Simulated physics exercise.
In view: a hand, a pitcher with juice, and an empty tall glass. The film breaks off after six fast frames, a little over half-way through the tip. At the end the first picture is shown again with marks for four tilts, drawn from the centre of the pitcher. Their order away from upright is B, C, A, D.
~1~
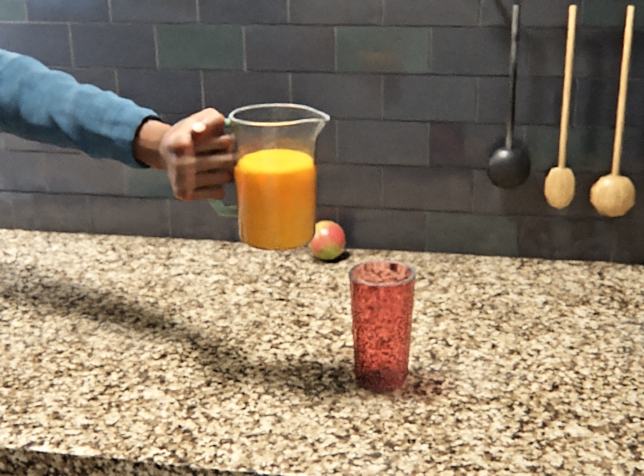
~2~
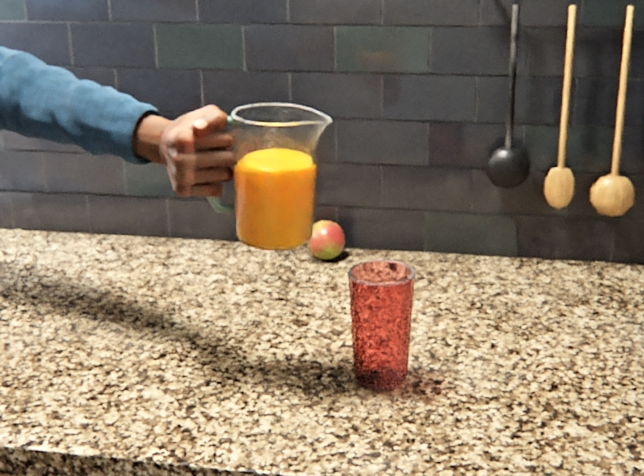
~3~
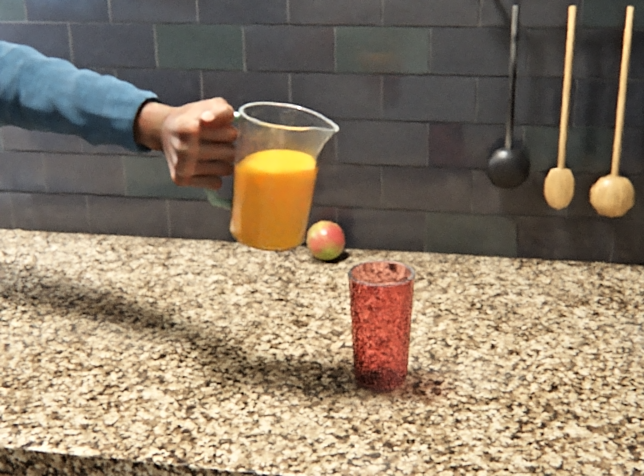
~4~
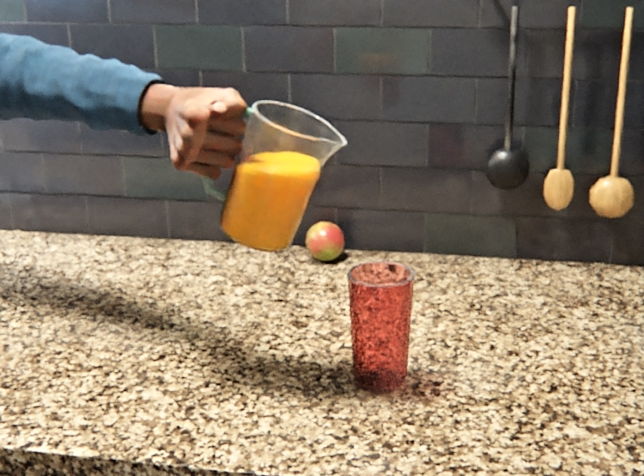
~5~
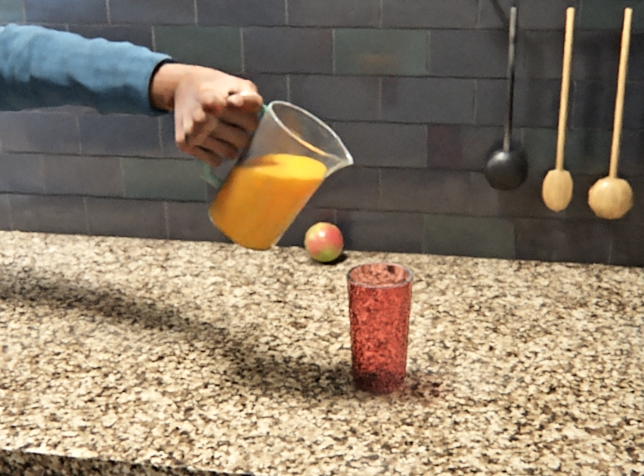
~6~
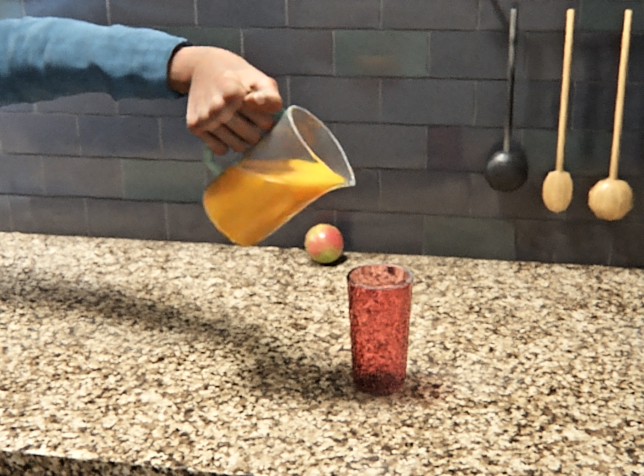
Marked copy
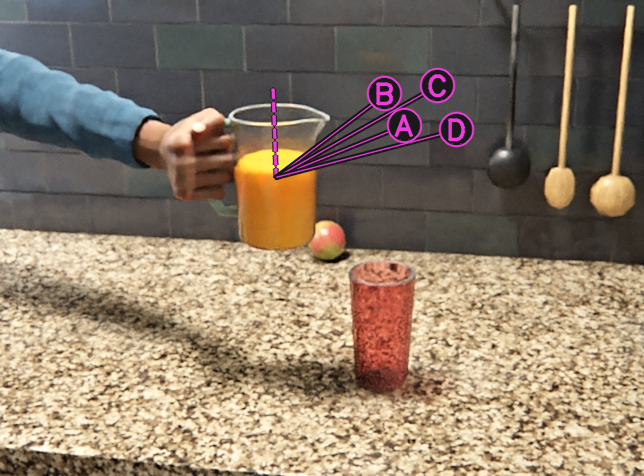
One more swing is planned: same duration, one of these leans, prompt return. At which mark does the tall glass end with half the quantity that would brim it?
I would pick tilt D.
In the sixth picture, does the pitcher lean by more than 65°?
No, it does not.
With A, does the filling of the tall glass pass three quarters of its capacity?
No, it does not.
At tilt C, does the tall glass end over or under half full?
Under half.
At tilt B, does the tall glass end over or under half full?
Under.
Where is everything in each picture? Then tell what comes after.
The first picture shows upright, lip at (327, 118); rim of the tall glass round (382, 272); nothing has left yet.
The second picture shows tipped about 3°, lip at (329, 121); nothing has left yet.
The third picture shows tipped about 10°, lip at (337, 129); nothing has left yet.
The fourth picture shows tipped about 21°, lip at (345, 143); nothing has left yet.
The fifth picture shows tipped about 34°, lip at (351, 162); nothing has left yet.
The sixth picture shows tipped about 49°, lip at (354, 183); nothing has left yet.
In magenta, A at (388, 132); B at (371, 104); C at (423, 94); D at (440, 134).
For tilt A, the tall glass ends with about 32 % of what it can hold.
For tilt B, the tall glass ends with about 7 % of what it can hold.
For tilt C, the tall glass ends with about 17 % of what it can hold.
For tilt D, the tall glass ends with about 51 % of what it can hold.
